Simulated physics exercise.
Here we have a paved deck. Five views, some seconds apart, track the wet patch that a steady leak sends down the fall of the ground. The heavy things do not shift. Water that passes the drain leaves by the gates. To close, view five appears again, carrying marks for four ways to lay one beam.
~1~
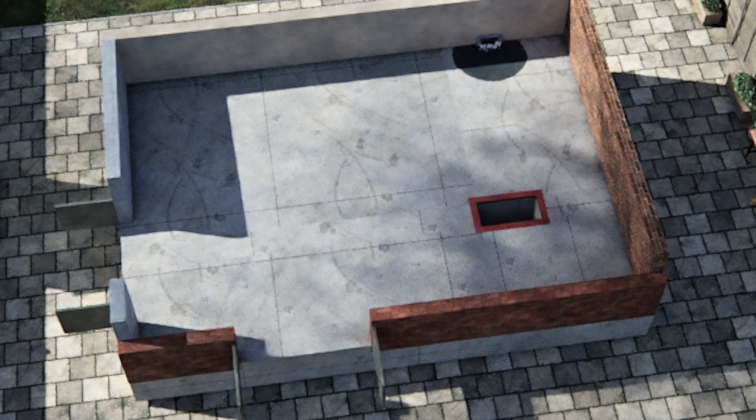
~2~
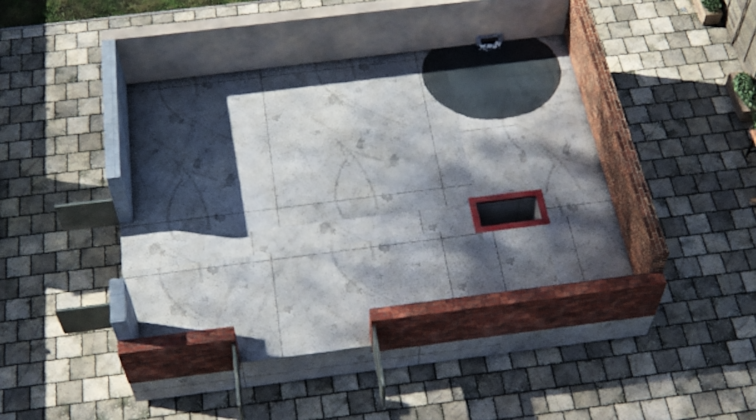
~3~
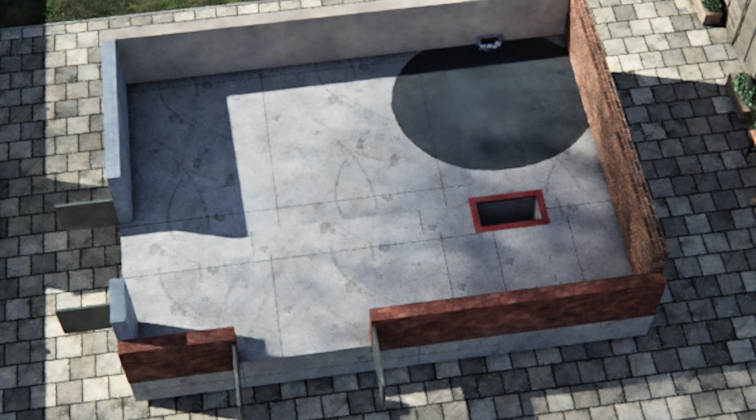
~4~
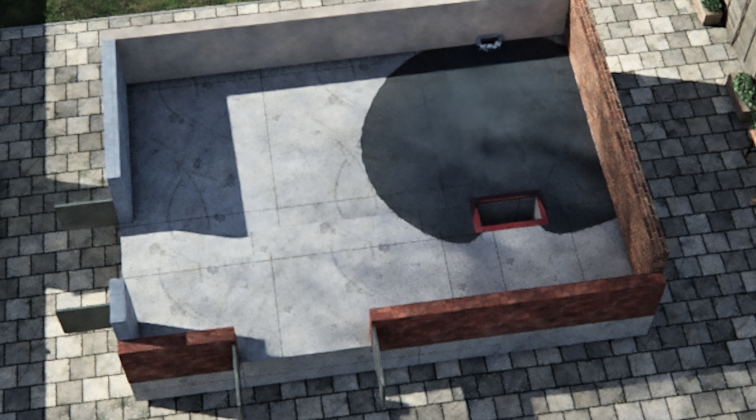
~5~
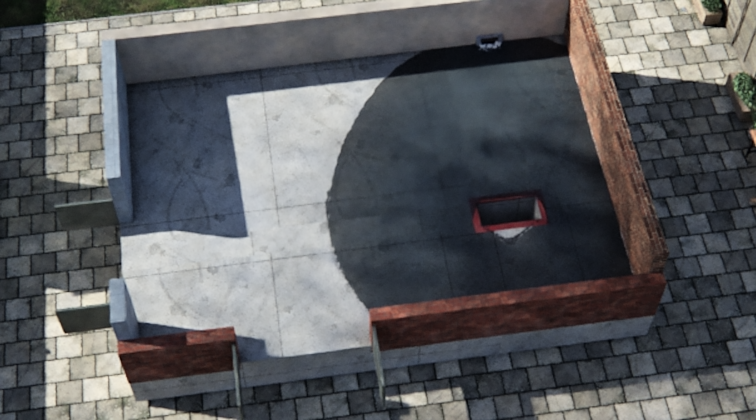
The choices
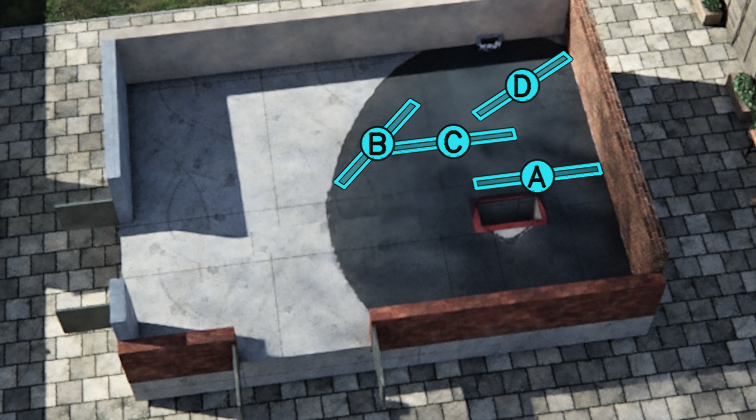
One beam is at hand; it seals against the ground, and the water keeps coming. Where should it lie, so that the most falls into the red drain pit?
B is best.
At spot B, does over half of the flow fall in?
No, it does not.
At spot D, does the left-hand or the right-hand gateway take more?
The right gate.
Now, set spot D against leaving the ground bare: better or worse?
Worse.
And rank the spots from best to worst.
The order is B, C, D, A.
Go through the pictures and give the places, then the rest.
The first picture shows outfall at (489, 39); red drain pit at (509, 211); open gate at (136, 270); open gate at (304, 342); front seen at (495, 76), 2 % of the ground wet; red drain pit still dry.
The second picture shows front seen at (479, 114), 8 % of the ground wet; red drain pit still dry.
The third picture shows front seen at (501, 166), 17 % of the ground wet; red drain pit still dry.
The fourth picture shows front seen at (441, 233), 29 % of the ground wet; red drain pit taking water.
The fifth picture shows front seen at (378, 287), 44 % of the ground wet; red drain pit taking water.
On the marked copy, A from (475, 183) to (599, 168); B from (339, 184) to (414, 103); C from (391, 148) to (514, 133); D from (476, 115) to (567, 56).
If A is chosen, next to none of the stream goes into the red drain pit, about 92 % out by the gates.
If B is chosen, about 34 % of the stream goes into the red drain pit, about 61 % out by the gates.
If C is chosen, about 16 % of the stream goes into the red drain pit, about 83 % out by the gates.
If D is chosen, about 6 % of the stream goes into the red drain pit, about 90 % out by the gates.
